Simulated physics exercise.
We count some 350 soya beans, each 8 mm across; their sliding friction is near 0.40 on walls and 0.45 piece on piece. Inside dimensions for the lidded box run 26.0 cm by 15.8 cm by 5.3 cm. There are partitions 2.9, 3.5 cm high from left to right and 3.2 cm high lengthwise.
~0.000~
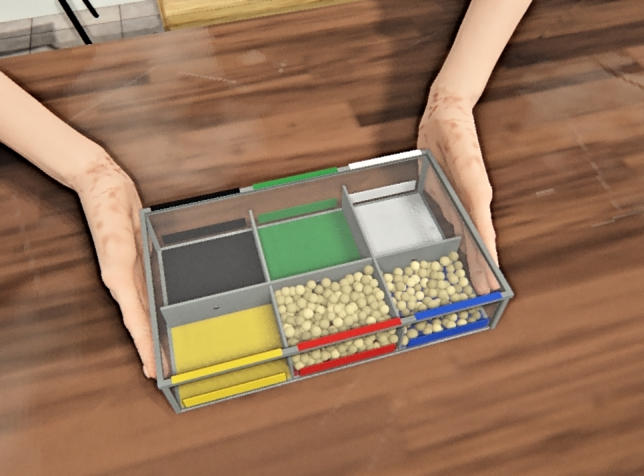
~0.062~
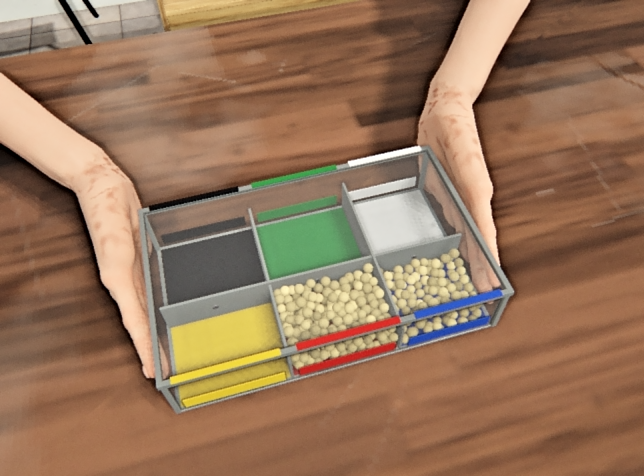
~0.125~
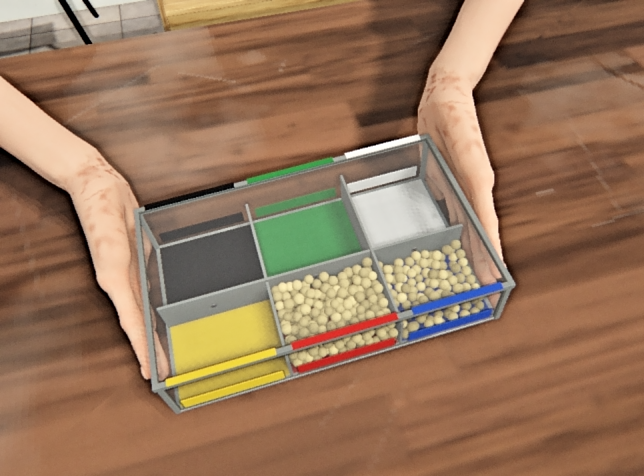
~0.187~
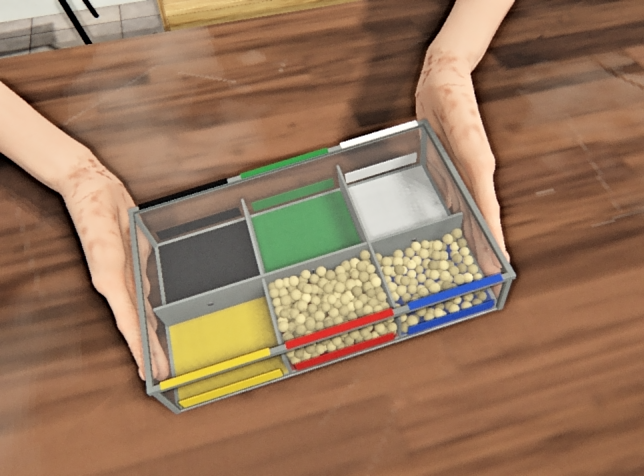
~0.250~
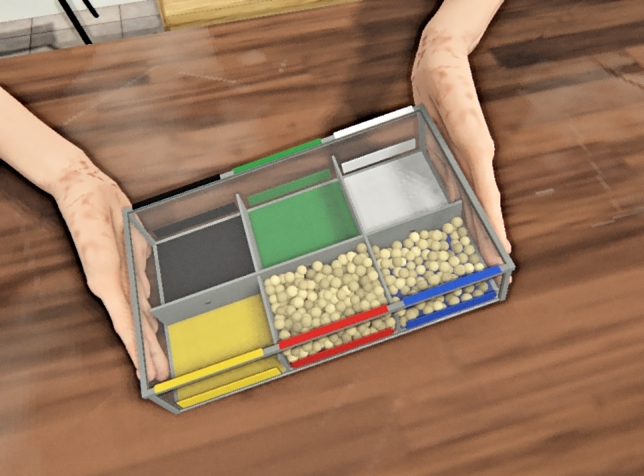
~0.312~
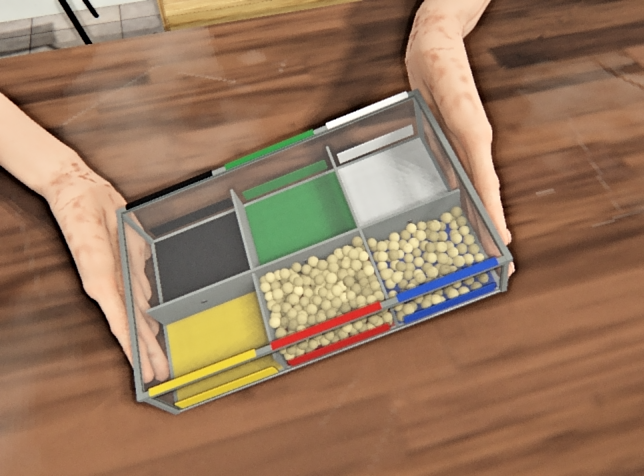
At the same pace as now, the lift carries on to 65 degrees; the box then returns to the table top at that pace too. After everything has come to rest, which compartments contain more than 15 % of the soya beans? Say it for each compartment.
In the end red: Crosses the line; blue: Crosses the line; green: Stays behind the line; yellow: Crosses the line; white: Stays behind the line; black: Stays behind the line.
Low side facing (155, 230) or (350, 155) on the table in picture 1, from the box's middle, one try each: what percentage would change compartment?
Around 25 % for the first direction, around 15 % for the second.
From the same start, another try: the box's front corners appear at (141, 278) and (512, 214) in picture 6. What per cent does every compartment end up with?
It comes out as red at 55 percent, blue at 30 percent, green at 15 percent, yellow at 0 percent, white at 0 percent and black at 0 percent.
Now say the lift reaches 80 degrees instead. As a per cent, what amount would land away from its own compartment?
Result: Some 45 %.
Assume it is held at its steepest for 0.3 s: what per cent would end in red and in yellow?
Red keeps 45% and yellow keeps 25%.
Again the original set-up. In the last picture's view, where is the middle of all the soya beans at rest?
Near (317, 335).
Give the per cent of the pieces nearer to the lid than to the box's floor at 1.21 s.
20 %.
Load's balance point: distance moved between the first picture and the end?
Displacement: Near 4.0 cm.
After 1.21 s, tilt 64 degrees; red 55 %, blue 30 %, yellow 15 %.
Then, at 1.82 s, tilt 27 degrees; red 45 %, blue 30 %, yellow 25 %.
Then, at 2.47 s, tilt 0 degrees; red 45 %, blue 30 %, yellow 25 %.
By 3.0 s all is still; red 45 %, blue 30 %, green 0 %, yellow 25 %, white 0 %, black 0 %.
